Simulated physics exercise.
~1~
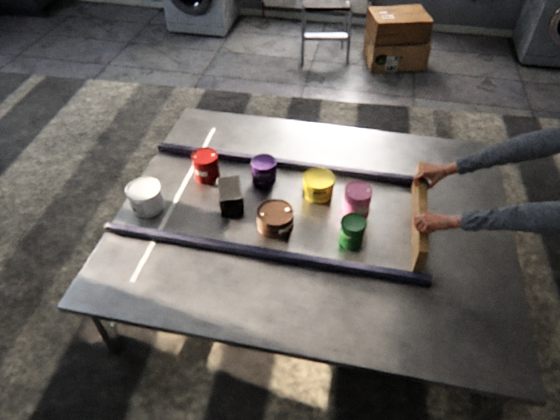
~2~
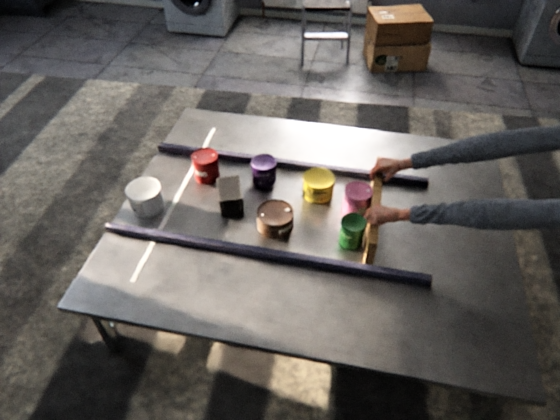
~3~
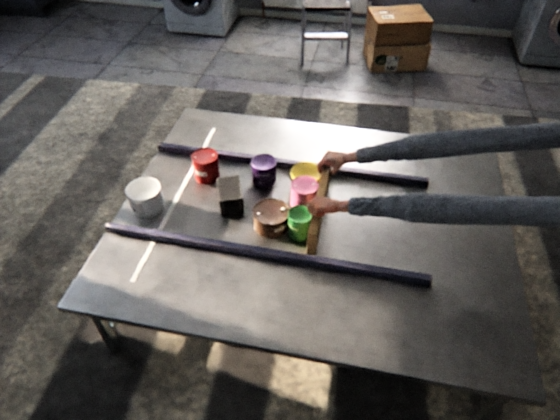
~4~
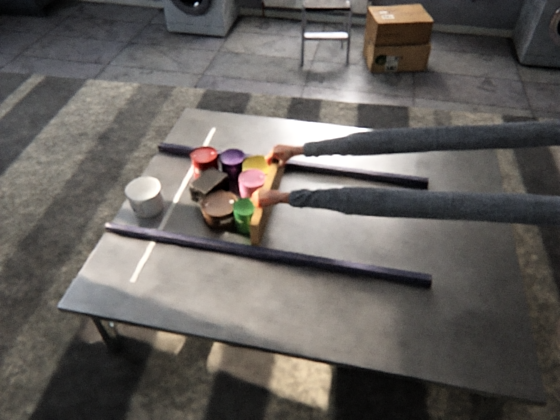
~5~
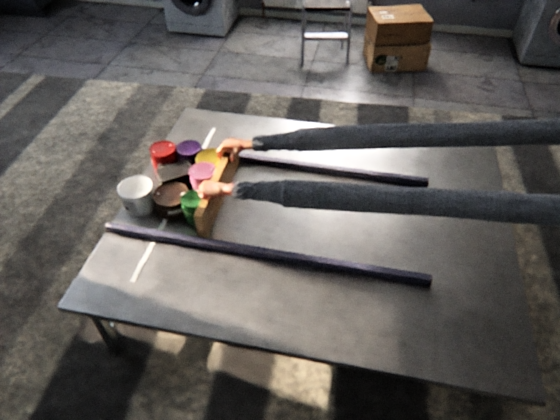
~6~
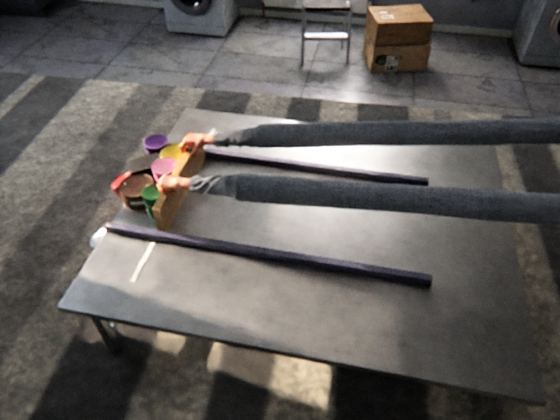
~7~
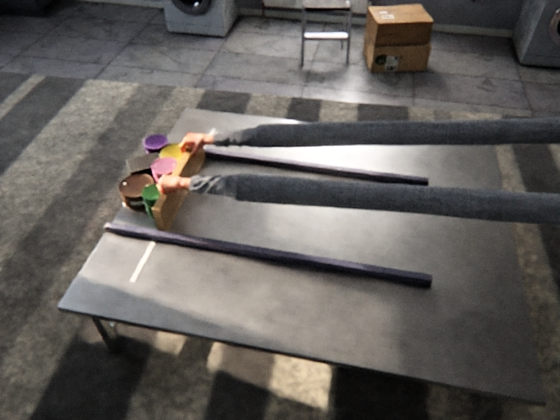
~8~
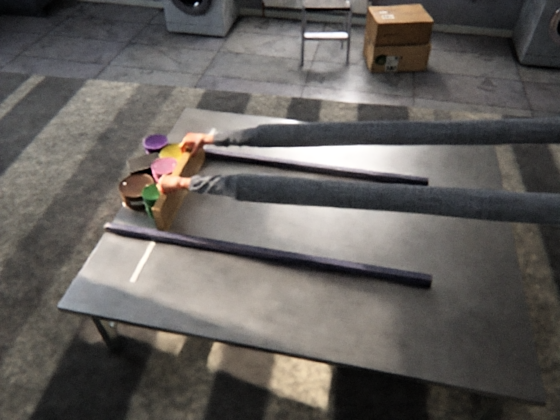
Two hands push a plank left, sweeping tubs together until red and white ones fall off.
